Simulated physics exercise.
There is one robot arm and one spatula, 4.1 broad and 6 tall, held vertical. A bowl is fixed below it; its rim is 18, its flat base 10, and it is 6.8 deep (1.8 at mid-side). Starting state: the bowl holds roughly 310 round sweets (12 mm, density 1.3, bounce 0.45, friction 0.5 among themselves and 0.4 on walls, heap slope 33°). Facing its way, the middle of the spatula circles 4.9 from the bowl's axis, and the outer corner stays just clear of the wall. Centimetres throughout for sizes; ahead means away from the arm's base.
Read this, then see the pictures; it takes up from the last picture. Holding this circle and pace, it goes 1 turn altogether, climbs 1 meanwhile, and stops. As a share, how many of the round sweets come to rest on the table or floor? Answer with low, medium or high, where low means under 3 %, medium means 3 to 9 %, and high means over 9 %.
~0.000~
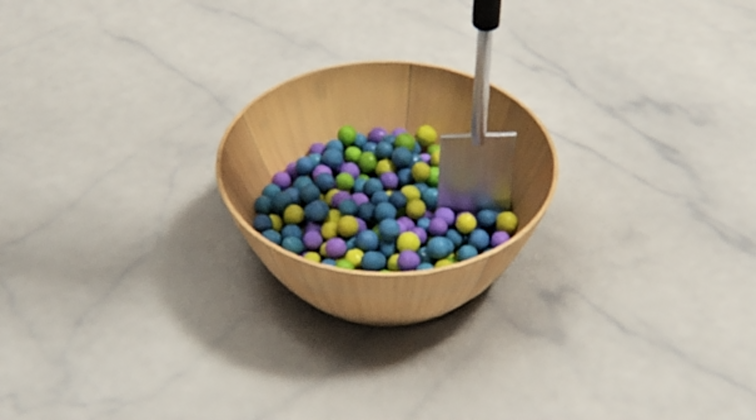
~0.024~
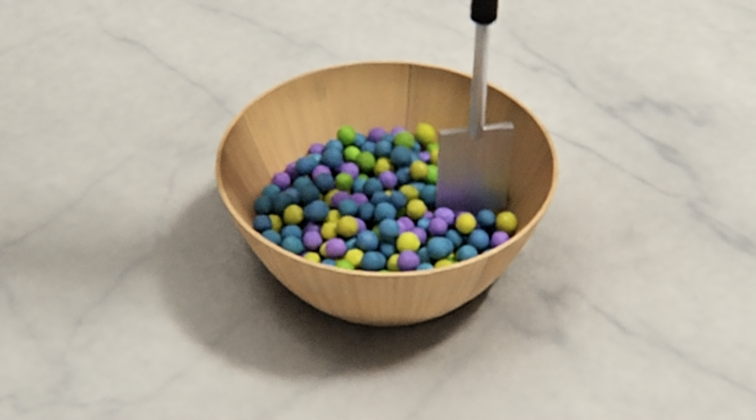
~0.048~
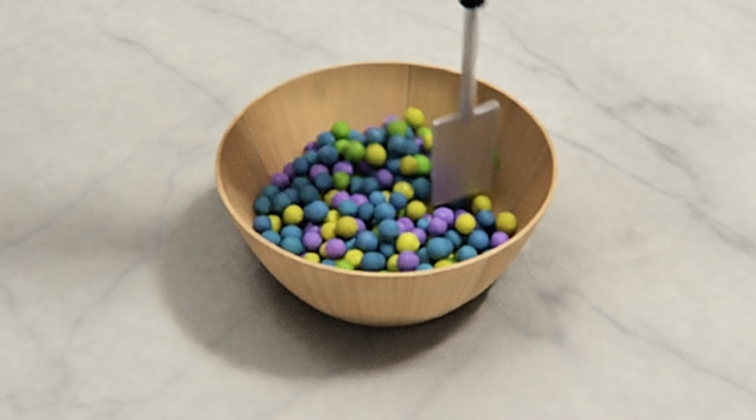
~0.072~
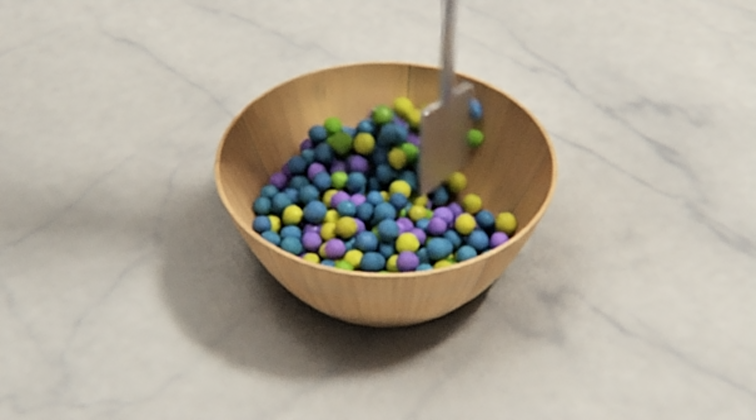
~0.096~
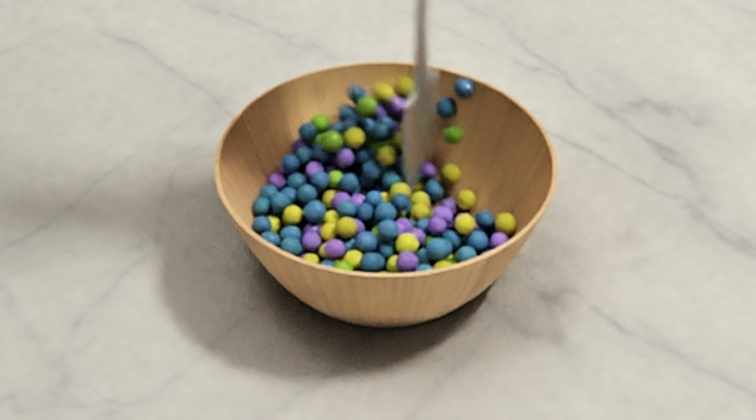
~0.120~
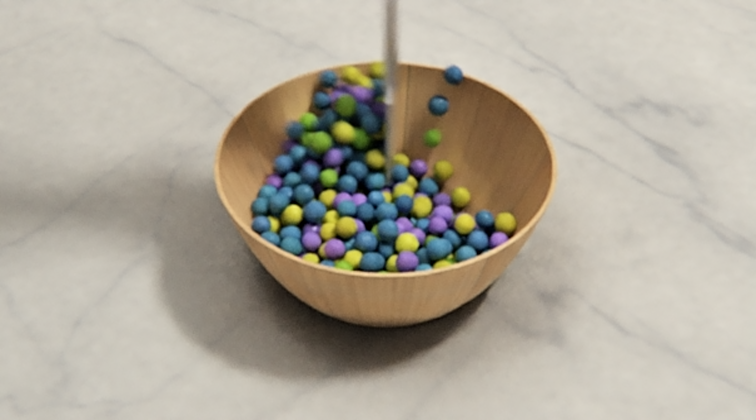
High.
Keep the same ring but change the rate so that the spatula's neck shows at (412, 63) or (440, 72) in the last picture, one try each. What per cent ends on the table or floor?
About 15 and 5 per cent.
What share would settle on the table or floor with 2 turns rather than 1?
Roughly 30 per cent.
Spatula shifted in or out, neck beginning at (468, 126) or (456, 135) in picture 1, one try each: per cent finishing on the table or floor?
Near 20 and 10 in a hundred, one try each.
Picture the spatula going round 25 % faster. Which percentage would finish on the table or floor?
In that case some 25 per cent.
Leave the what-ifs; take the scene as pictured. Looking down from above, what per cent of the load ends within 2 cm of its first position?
Roughly 20 percent.
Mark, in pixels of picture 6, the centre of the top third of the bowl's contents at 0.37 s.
Estimated centre: (464, 237).
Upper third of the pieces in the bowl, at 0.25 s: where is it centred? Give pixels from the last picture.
(300, 228), roughly.
After 0.25 s, 187° round, highest piece 11 above the table; 292 in the bowl, 15 in flight or on the tool.
After 0.37 s, 291° round, highest piece 9 above the table; 269 in the bowl, 18 on the table or floor, 20 in flight or on the tool.
After 0.63 s, 0° round, highest piece 7 above the table; 243 in the bowl, 64 on the table or floor.
After 1.33 s, 0° round, highest piece 6 above the table; 243 in the bowl, 64 on the table or floor.
In the end, 243 in the bowl, 64 on the table or floor. That is 21 % on the table or floor.
